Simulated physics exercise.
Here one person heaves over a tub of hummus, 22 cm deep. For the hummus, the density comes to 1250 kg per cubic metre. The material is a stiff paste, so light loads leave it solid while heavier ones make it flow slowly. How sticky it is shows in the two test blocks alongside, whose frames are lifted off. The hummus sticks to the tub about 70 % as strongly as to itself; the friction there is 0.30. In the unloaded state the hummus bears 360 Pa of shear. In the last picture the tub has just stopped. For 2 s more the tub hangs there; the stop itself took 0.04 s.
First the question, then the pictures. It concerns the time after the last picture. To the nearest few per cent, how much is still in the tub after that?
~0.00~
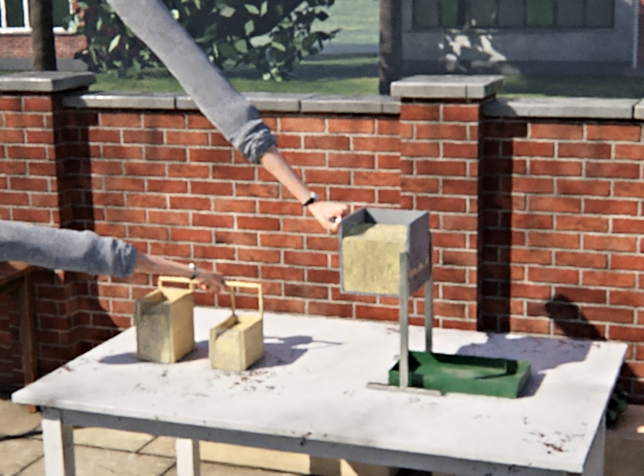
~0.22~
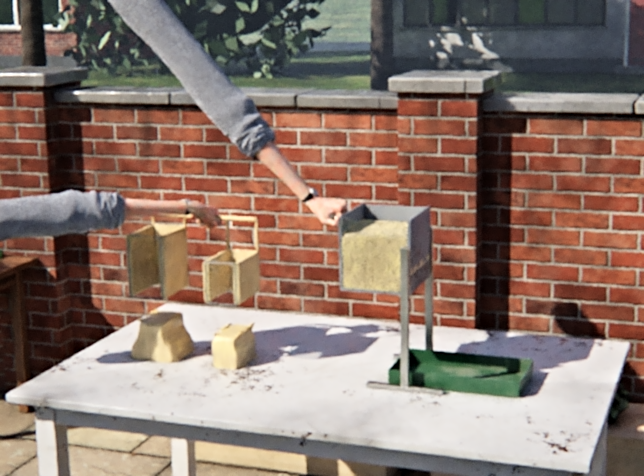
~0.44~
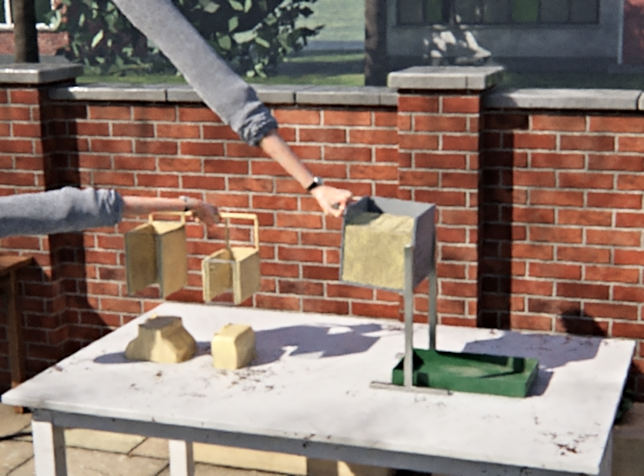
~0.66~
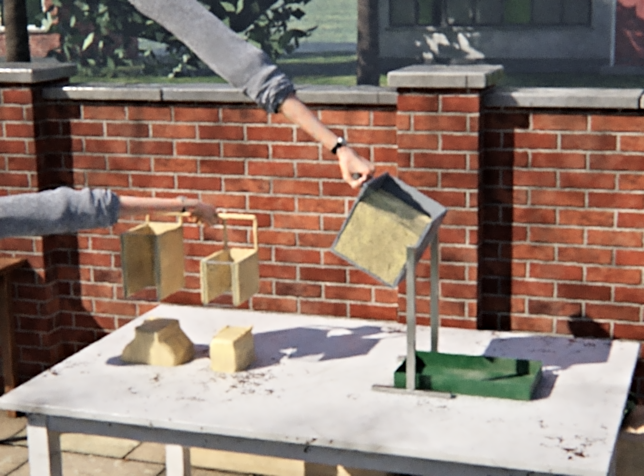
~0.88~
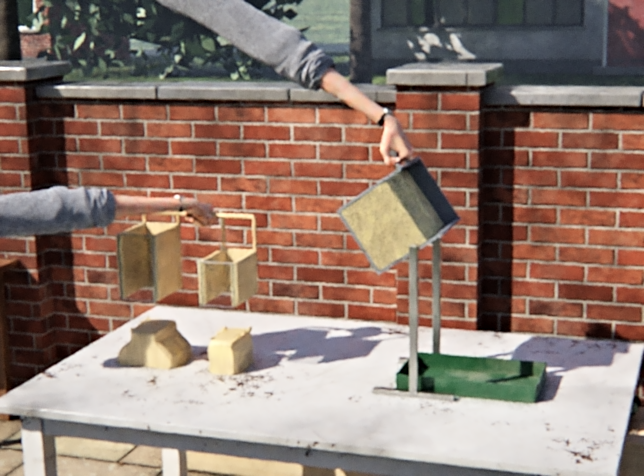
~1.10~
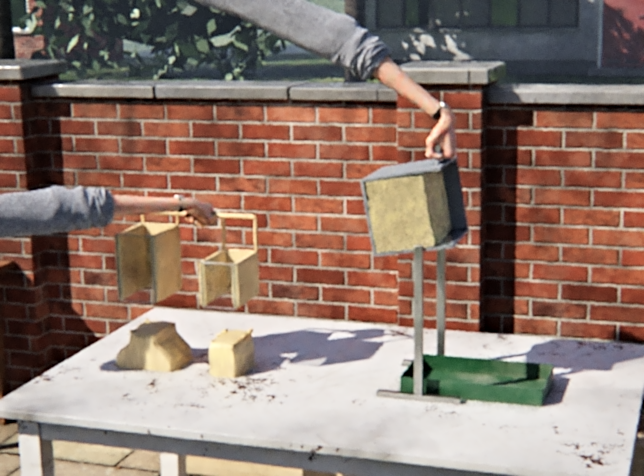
About 75 %.
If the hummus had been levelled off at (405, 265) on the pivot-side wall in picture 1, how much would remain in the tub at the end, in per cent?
It would be close to 100 percent.
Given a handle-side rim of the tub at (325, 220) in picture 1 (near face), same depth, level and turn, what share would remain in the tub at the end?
I'd put it at close to 55 per cent.
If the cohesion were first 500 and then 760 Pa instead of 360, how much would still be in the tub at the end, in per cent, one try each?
The answers, in order, are 100 % and 100 %.
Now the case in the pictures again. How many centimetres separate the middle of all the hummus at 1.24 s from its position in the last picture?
I'd put the distance at about 2 centimetres.
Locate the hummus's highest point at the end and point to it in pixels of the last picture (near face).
About (402, 199).
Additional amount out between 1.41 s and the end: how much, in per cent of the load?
Roughly 16 %.
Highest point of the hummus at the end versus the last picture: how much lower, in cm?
6 cm.
After 1.24 s, the tub is at 80 degrees and holds 100 %.
After 1.41 s, the tub is at 80 degrees and holds 91 %.
After 1.58 s, the tub is at 80 degrees and holds 80 %.
After 1.75 s, the tub is at 80 degrees and holds 76 %.
After 3.10 s, the tub is at 80 degrees and holds 75 %.
